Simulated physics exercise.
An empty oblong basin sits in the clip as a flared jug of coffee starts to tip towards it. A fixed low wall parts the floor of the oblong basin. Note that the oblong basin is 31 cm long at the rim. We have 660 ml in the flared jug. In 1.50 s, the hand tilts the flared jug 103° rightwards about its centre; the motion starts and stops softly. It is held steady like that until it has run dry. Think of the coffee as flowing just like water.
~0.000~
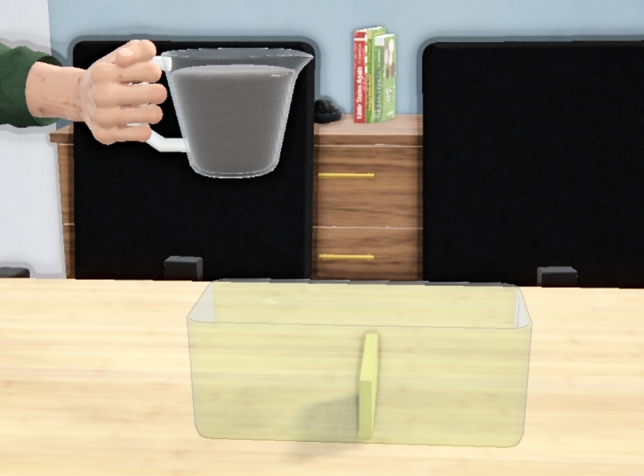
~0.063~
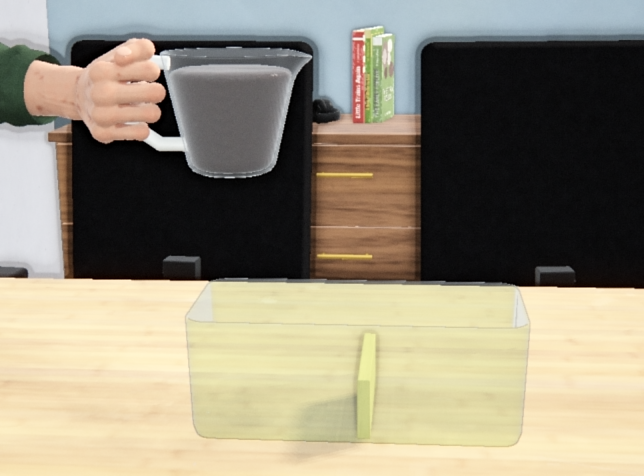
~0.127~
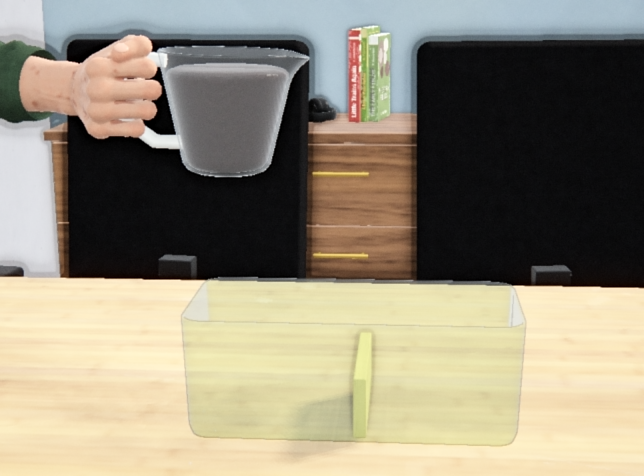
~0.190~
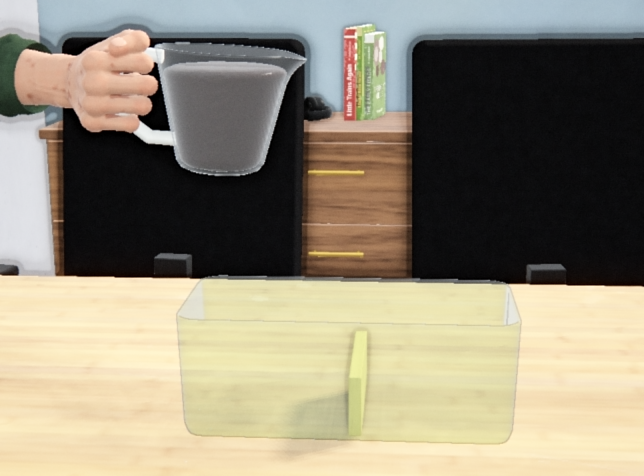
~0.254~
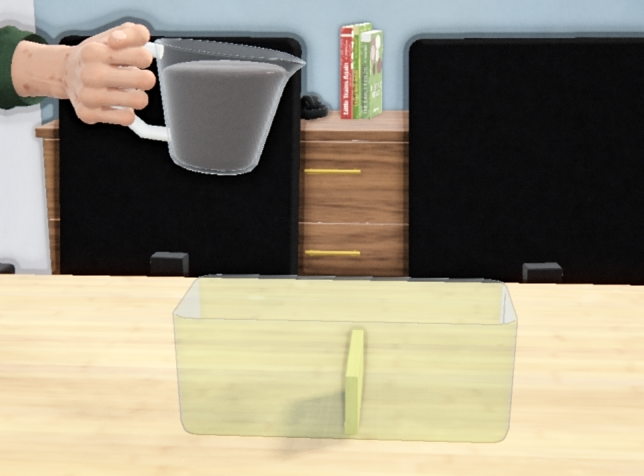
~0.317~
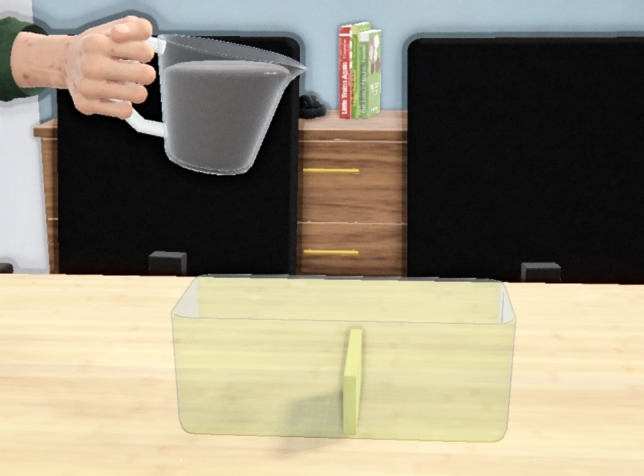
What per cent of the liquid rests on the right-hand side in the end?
80 percent.
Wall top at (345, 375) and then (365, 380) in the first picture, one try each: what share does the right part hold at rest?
I'd say 90 percent on the first go, 80 percent on the next.
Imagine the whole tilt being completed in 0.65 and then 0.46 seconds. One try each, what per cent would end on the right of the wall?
About 60 %, then about 50 %.
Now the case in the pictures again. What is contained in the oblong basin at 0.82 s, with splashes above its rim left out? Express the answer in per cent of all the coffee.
Near 10 in a hundred.
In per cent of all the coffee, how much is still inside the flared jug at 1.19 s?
14 %.
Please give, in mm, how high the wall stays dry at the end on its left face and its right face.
Near 54 mm for the left and near 30 mm for the right.
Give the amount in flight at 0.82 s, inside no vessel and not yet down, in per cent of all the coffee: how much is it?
22 %.
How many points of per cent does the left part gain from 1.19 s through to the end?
Close to 16% of the whole.
Then, 0.82 s in, the tilt is 59° and 69 per cent is still to pour, 0 is left of the wall and 9 right of it.
Then, 1.19 s in, the tilt is 93° and 14 per cent is still to pour, 2 is left of the wall and 66 right of it.
Then, 1.58 s in, the tilt is 103° and 0 per cent is still to pour, 18 is left of the wall and 80 right of it.
Then, 2.00 s in, the tilt is 103° and 0 per cent is still to pour, 19 is left of the wall and 80 right of it.
Finally, 19 per cent lies left of the wall, 80 right of it and 1 outside.
